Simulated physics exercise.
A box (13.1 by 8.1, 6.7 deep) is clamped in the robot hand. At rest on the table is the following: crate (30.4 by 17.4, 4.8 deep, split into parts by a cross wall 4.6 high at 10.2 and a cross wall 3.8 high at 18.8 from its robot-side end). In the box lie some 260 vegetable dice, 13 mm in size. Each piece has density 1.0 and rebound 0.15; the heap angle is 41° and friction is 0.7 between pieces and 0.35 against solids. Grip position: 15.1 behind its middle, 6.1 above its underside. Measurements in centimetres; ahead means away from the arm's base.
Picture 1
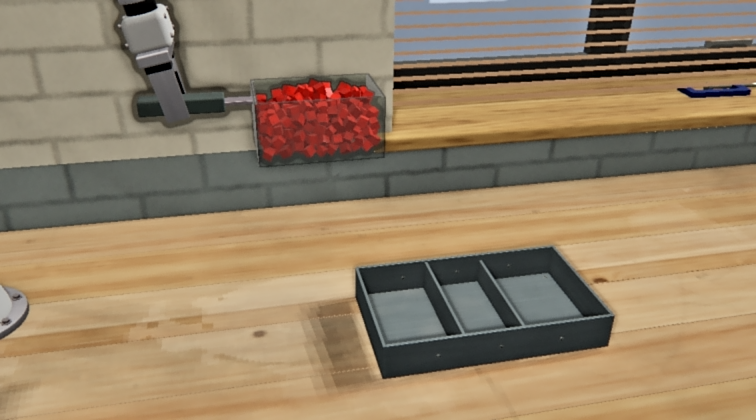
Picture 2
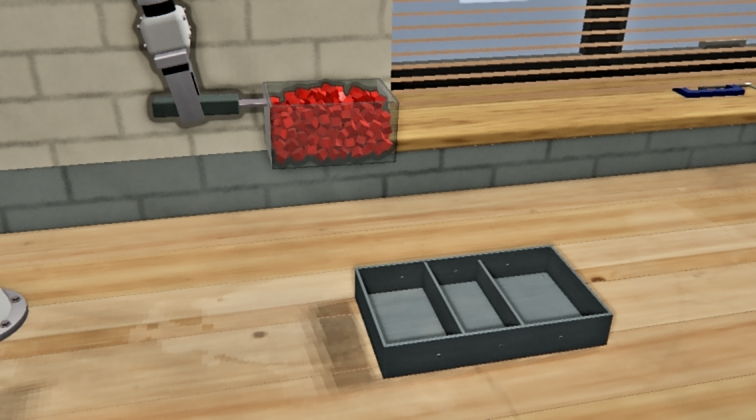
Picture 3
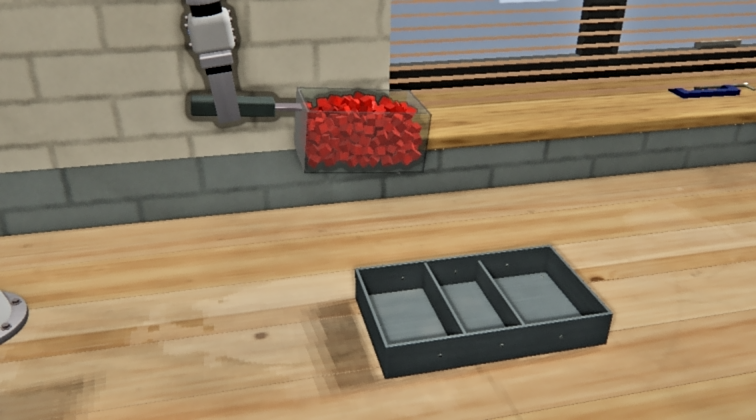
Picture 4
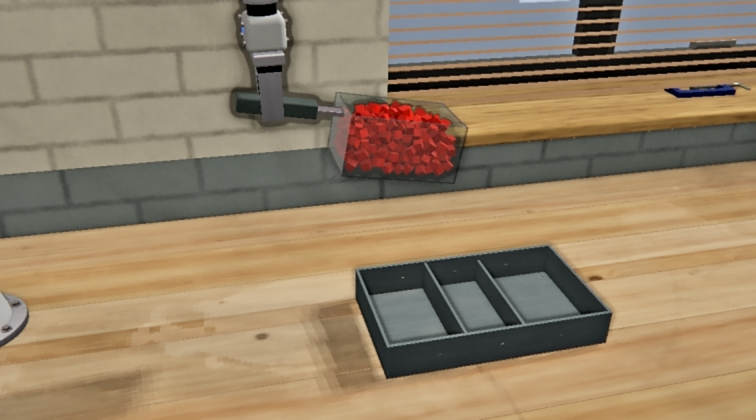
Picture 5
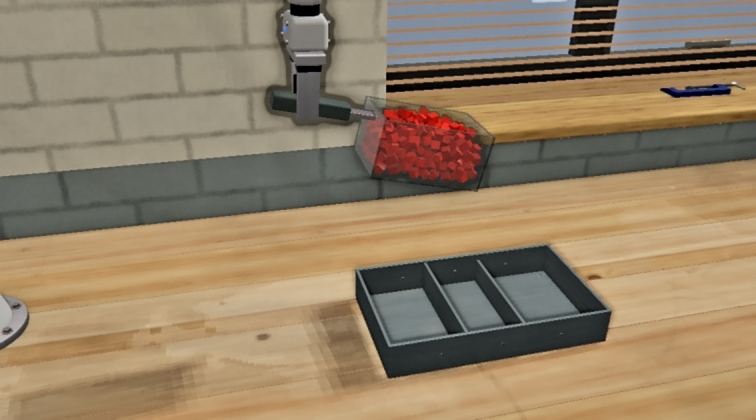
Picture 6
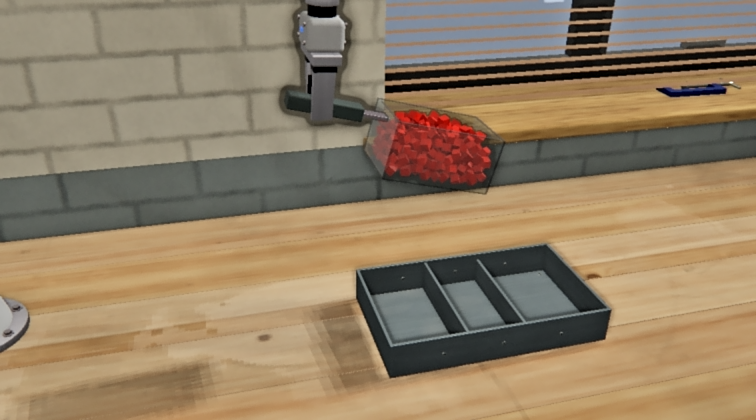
A robot arm carried a clear box full of small red cubes to the right above a wooden table, gradually tilting it forward as it neared a dark, three-part tray sitting still below.
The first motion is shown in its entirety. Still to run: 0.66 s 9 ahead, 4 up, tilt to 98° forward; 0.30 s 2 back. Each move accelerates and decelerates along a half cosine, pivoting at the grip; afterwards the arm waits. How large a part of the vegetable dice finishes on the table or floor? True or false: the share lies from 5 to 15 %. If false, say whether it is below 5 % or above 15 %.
False, below 5 %.
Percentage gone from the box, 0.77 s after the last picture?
Roughly 30 per cent by then.
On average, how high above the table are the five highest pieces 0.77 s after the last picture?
They are some 28 centimetres up.
Then, 0.38 s on, tilted 67° forward, highest piece 27 above the table; 264 in the box.
Then, 0.77 s on, tilted 98° forward, highest piece 28 above the table; 179 in the box, 69 in the robot-side part, 16 in flight or on a rim.
Then, 1.16 s on, tilted 98° forward, highest piece 23 above the table; 170 in the robot-side part, 91 in the box, 3 in flight or on a rim.
Then, 2.21 s on, tilted 98° forward, highest piece 22 above the table; 183 in the robot-side part, 81 in the box.
In the end, 183 in the robot-side part, 81 in the box. That is 0 % on the table or floor.
